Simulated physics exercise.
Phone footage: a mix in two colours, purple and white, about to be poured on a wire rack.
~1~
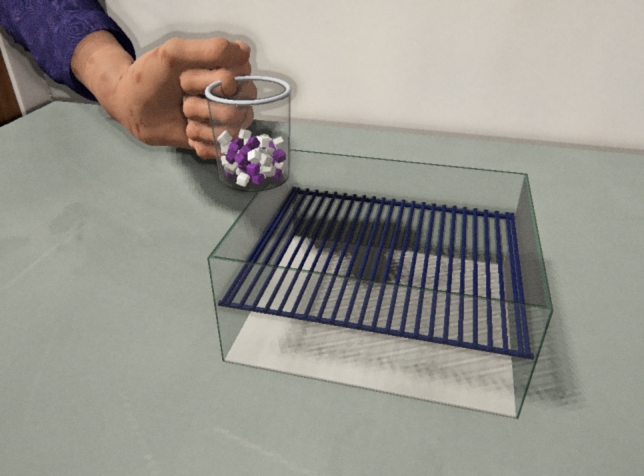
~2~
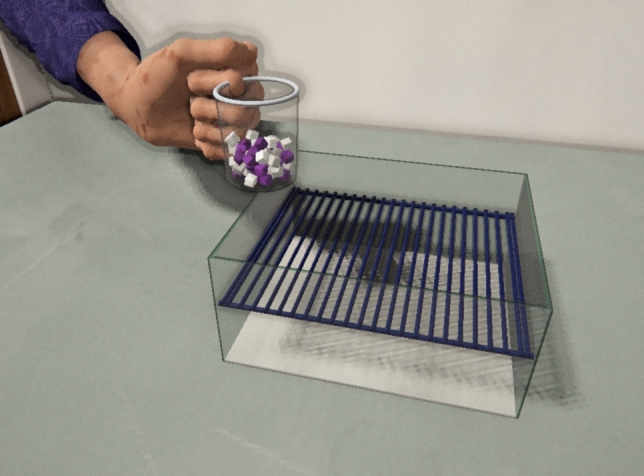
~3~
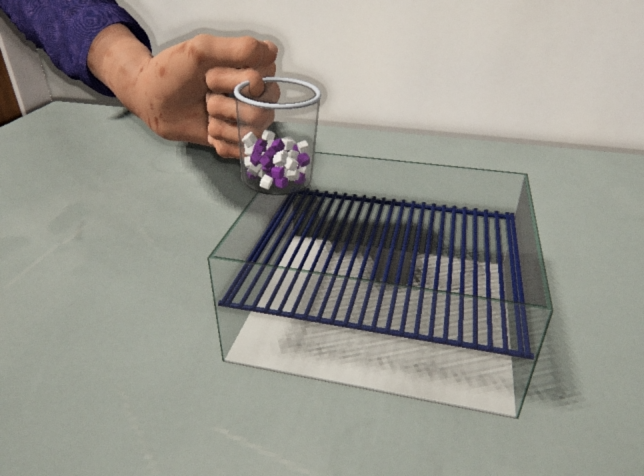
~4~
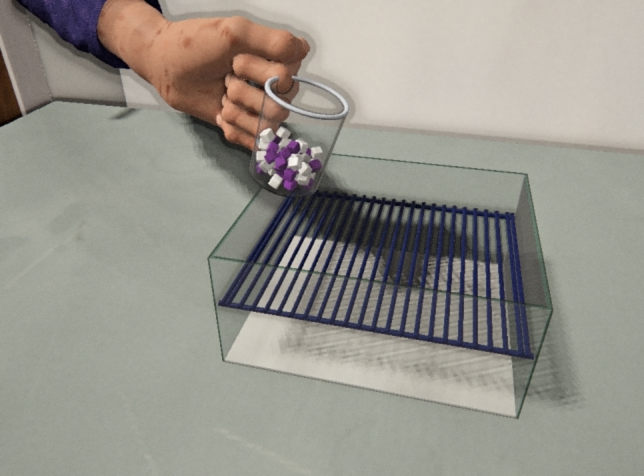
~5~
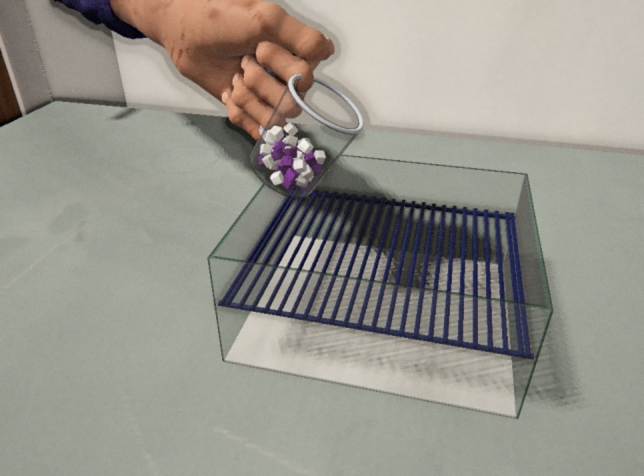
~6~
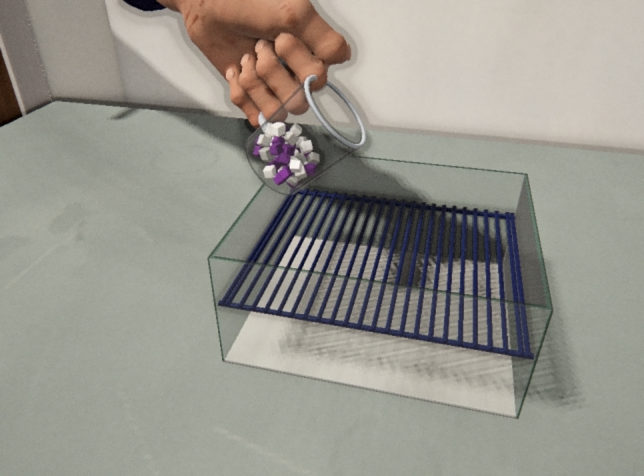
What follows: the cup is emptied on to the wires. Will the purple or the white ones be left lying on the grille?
Once poured, the purple ones are stopped by the grid and the white ones are stopped by the grid.
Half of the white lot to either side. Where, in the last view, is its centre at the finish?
Once things stop moving, it sits roughly at (363, 244).
Then, 0.25 s on from there, purple ones, the whole lot in the cup; white ones, the whole lot in the cup.
Then, 0.56 s on from there, purple ones, the whole lot in the cup; white ones, the whole lot in the cup.
Then, 0.90 s on from there, purple ones, the bulk in the cup, near a quarter on or over the wires; white ones, the bulk in the cup, near a quarter on or over the wires.
In the end, purple ones, the whole lot on the wires, none at all under the rack; white ones, the whole lot on the wires, none at all under the rack.
